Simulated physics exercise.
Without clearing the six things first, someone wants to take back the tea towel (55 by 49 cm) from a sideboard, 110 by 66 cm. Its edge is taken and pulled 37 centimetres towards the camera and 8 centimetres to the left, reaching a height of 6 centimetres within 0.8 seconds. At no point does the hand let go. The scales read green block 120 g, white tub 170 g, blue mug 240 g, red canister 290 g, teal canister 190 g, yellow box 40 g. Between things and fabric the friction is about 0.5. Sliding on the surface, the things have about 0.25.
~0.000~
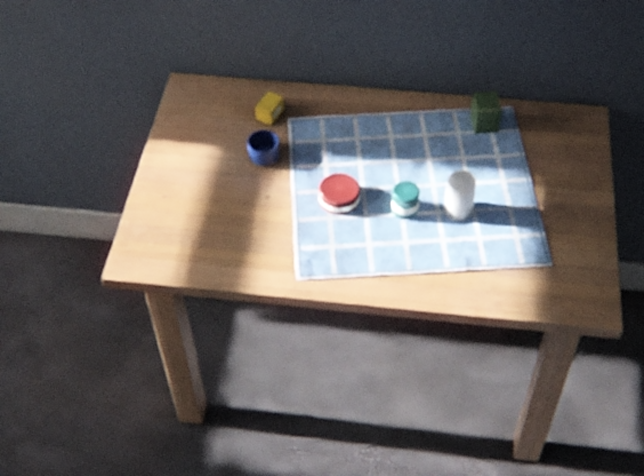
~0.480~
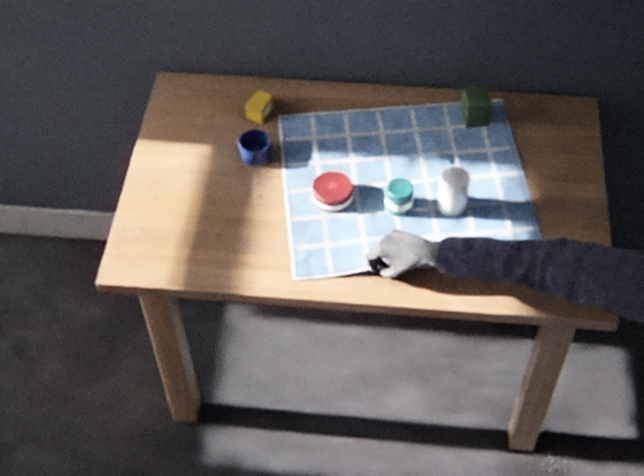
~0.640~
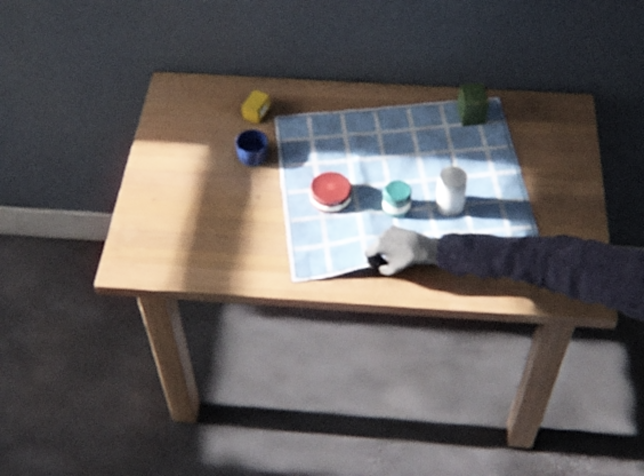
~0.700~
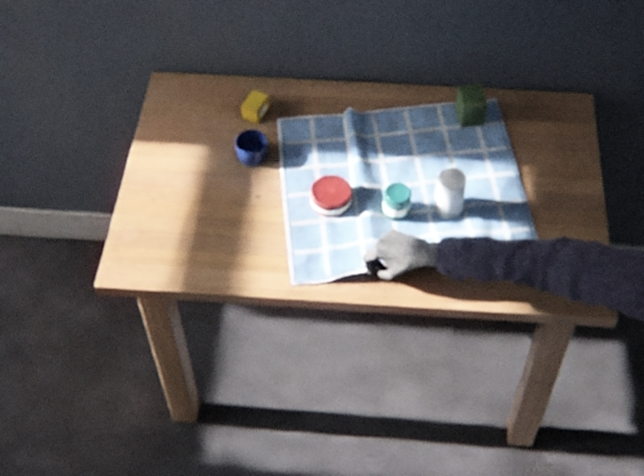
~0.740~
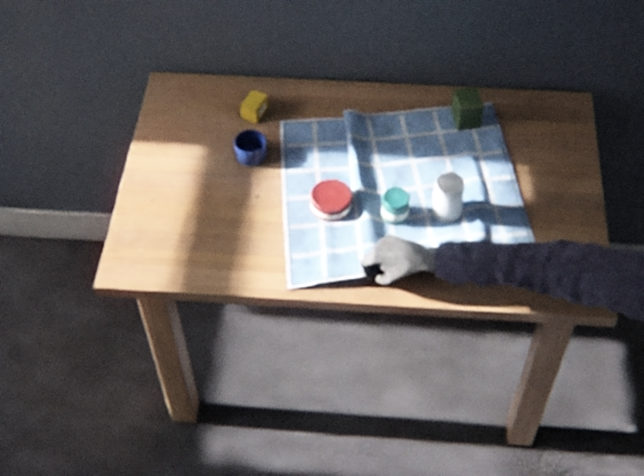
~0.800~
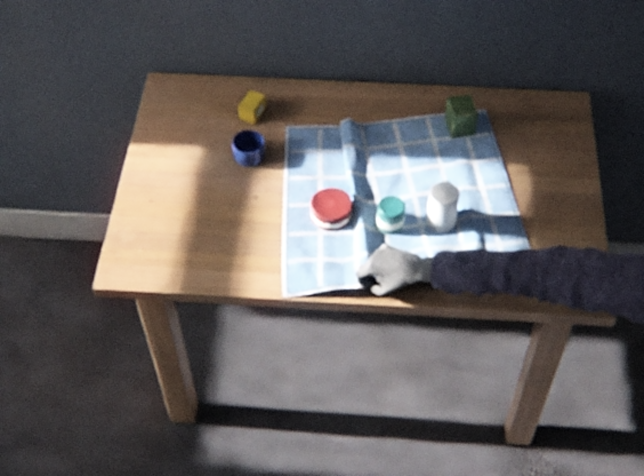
At first, a blue checked cloth lies on a wooden table with red and teal canisters, a white tub and a green block on it, a blue mug and yellow box beside it. A hand then grips the near edge and drags it slightly towards the camera, wrinkling it and shifting the items on it.
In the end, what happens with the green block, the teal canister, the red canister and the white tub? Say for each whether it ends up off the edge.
My prediction: Green block: Off; teal canister: Off; red canister: Off; white tub: Off.
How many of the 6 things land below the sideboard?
That gives 4.
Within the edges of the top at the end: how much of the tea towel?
I'd estimate close to 0 per cent.
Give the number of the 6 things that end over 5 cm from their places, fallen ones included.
It adds up to 4.
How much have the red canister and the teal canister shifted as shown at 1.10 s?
About: Red canister 25 cm, teal canister 30 cm.
At 1.0 s, 85 % of the tea towel is still over the top; teal canister 17 cm off its start, white tub 16 cm off its start, green block 16 cm off its start.
At 1.1 s, 65 % of the tea towel is still over the top; teal canister 28 cm off its start, white tub 27 cm off its start, green block 26 cm off its start.
At 1.3 s, 40 % of the tea towel is still over the top; teal canister 39 cm off its start at (356, 348), white tub 39 cm off its start at (410, 337), green block 39 cm off its start at (432, 215).
At 1.4 s, 0 % of the tea towel is still over the top; green block 61 cm off its start, white tub over the edge, red canister over the edge.
At 3.0 s, 0 % of the tea towel is still over the top; green block over the edge, white tub over the edge, red canister over the edge, teal canister over the edge.
